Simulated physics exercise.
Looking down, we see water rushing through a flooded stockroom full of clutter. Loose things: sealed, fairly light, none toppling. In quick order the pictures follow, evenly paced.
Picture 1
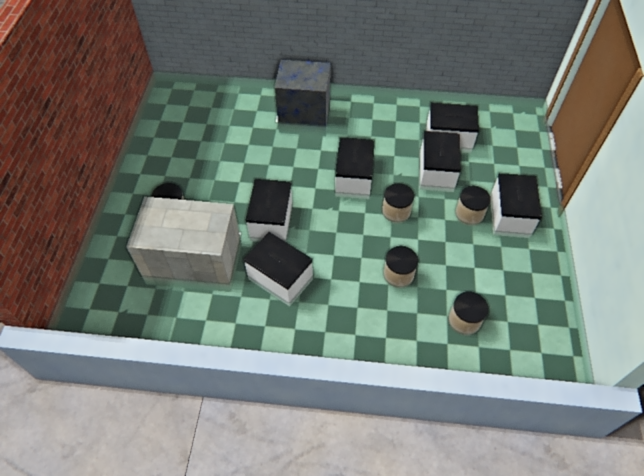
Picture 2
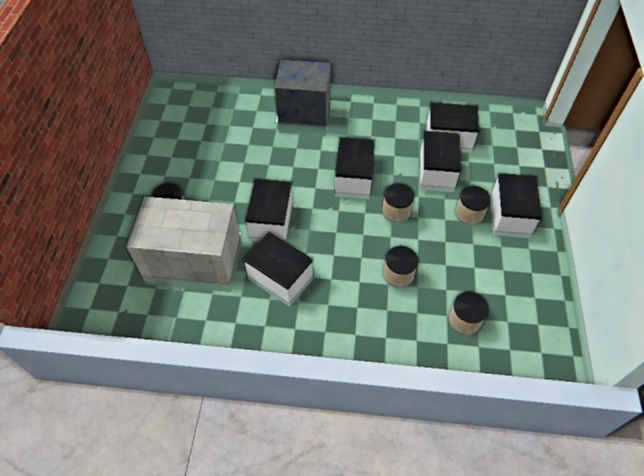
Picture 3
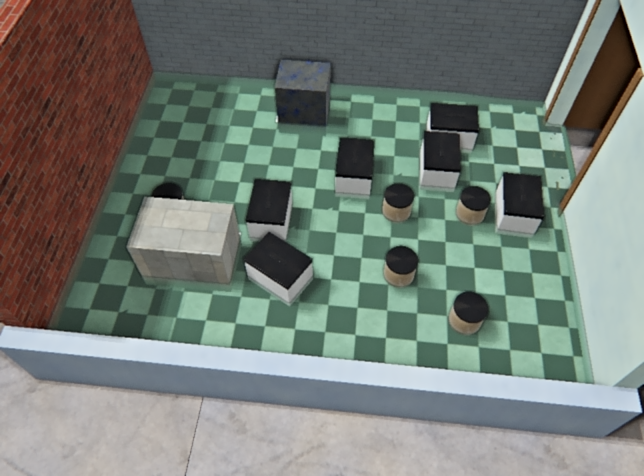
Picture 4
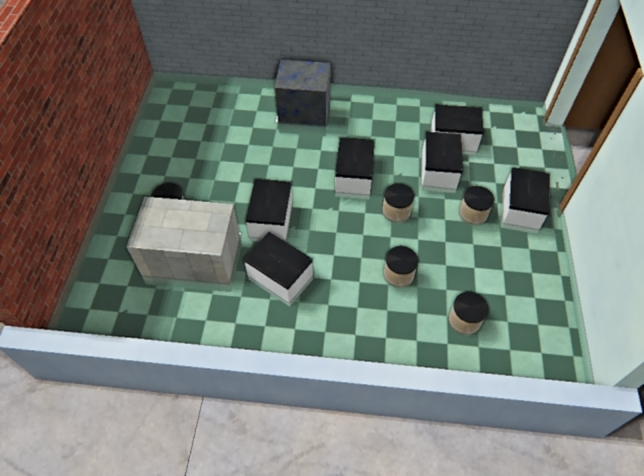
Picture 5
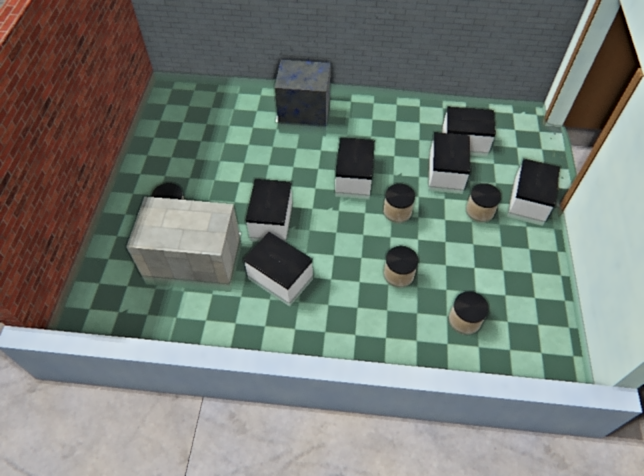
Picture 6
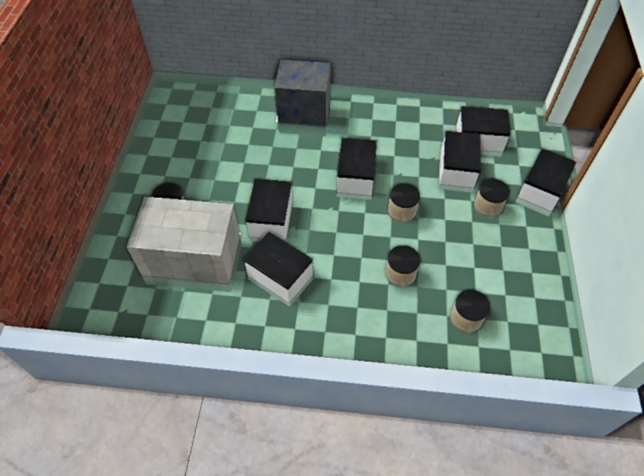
At first, black-topped white chests and round stools sit still on a green checkered floor between brick and grey walls, and the brown door at right swings open. Then the chest nearest the doorway drifts toward it and turns, and the neighbouring chests and a stool slide slightly right.
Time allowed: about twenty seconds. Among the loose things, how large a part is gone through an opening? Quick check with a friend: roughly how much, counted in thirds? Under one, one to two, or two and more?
I expect the portion to fall at two thirds or beyond.
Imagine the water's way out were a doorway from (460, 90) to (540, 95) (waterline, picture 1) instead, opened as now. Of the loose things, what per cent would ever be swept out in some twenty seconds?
50 per cent or so.
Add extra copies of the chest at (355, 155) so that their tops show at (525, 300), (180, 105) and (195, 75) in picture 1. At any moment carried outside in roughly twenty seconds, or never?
Outcome for each, listed in order: Leaves, does not leave, does not leave.
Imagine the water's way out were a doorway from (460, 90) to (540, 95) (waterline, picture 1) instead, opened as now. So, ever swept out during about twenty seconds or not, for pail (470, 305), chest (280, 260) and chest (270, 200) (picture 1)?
The three read no escape, no escape and no escape, respectively.
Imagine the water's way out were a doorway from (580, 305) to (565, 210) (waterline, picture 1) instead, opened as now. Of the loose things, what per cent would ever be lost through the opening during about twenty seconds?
Result: Roughly 70 per cent.
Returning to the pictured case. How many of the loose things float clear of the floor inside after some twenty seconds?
The figure is 1.
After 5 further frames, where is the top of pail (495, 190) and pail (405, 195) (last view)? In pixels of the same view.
About (569, 156), then about (444, 174).
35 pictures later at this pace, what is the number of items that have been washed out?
That comes to 8.
A moment on, 2 of 11 are out; 9 afloat.
Next, 5 of 11 are out; 6 afloat.
Later, 8 of 11 are out; 3 afloat.
In the end, 8 of 11 are out; 1 afloat.
